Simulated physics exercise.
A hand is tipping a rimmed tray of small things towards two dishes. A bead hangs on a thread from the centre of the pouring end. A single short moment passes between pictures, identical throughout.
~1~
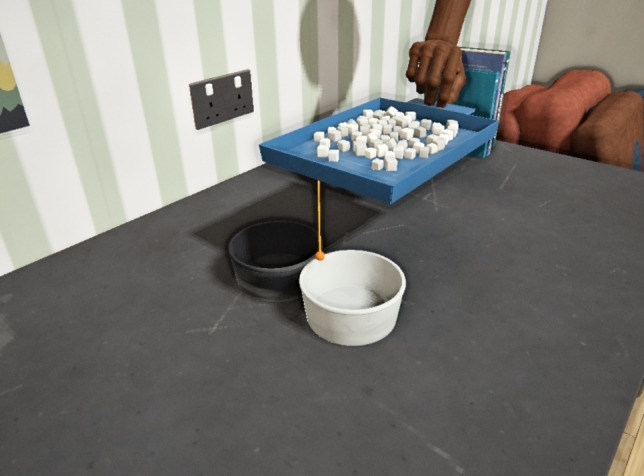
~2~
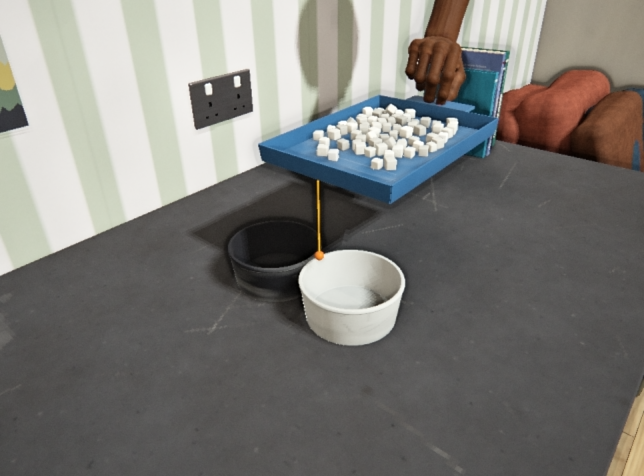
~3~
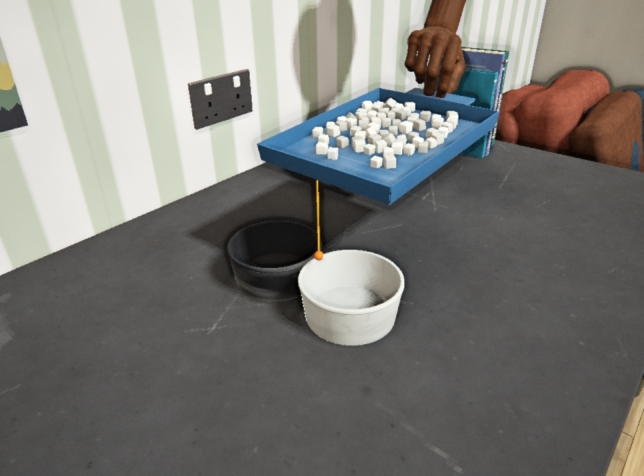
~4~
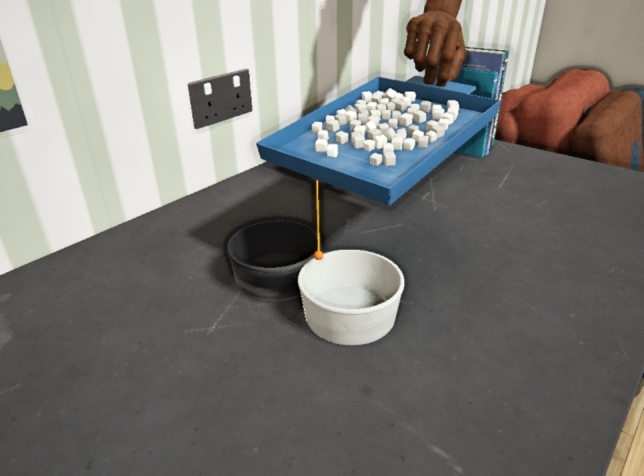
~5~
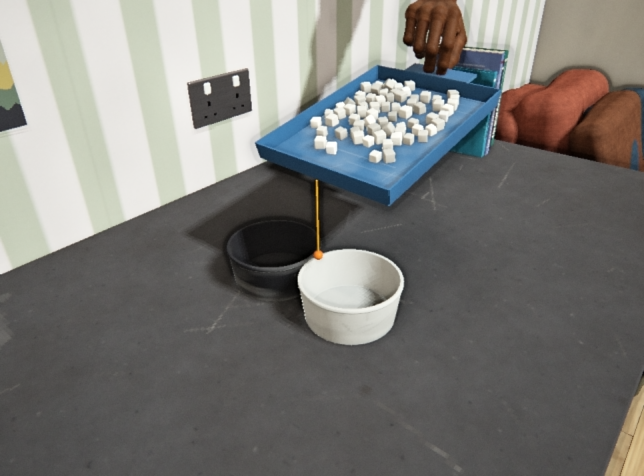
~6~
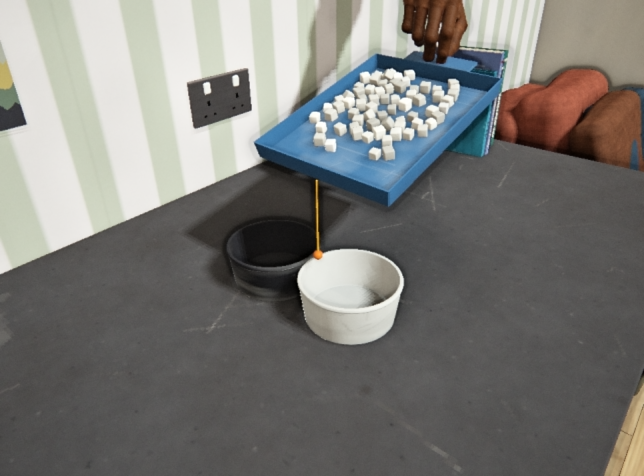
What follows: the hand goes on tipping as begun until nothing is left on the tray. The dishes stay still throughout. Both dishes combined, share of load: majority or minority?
Dishes miss most.
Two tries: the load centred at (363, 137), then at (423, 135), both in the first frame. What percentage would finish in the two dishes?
Estimates in order: 10 percent, 20 percent.
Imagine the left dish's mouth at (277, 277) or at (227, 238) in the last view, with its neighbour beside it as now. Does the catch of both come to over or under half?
At place one the greater share; at place two a lesser share.
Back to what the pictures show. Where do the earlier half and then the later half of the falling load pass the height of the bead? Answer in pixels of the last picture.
Half one: (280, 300), half two: (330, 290).
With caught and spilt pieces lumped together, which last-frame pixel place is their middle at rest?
(265, 366).
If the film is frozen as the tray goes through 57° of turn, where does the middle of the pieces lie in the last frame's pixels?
In the last view, the load is centred near (337, 147).
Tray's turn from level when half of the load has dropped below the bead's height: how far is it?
About 115°.
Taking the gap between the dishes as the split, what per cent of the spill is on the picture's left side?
That's roughly 80 per cent of the pieces.
Shortly afterwards, tray tipped steeply; the whole lot on the tray.
Next, tray tipped right over; all but a few on the tray; only a few outside both.
Some moments later, tray tipped past a quarter turn; a little in the right dish; the bulk outside both.
In the end, tray tipped past a quarter turn; a little in the right dish; none at all in the left dish; the bulk outside both.
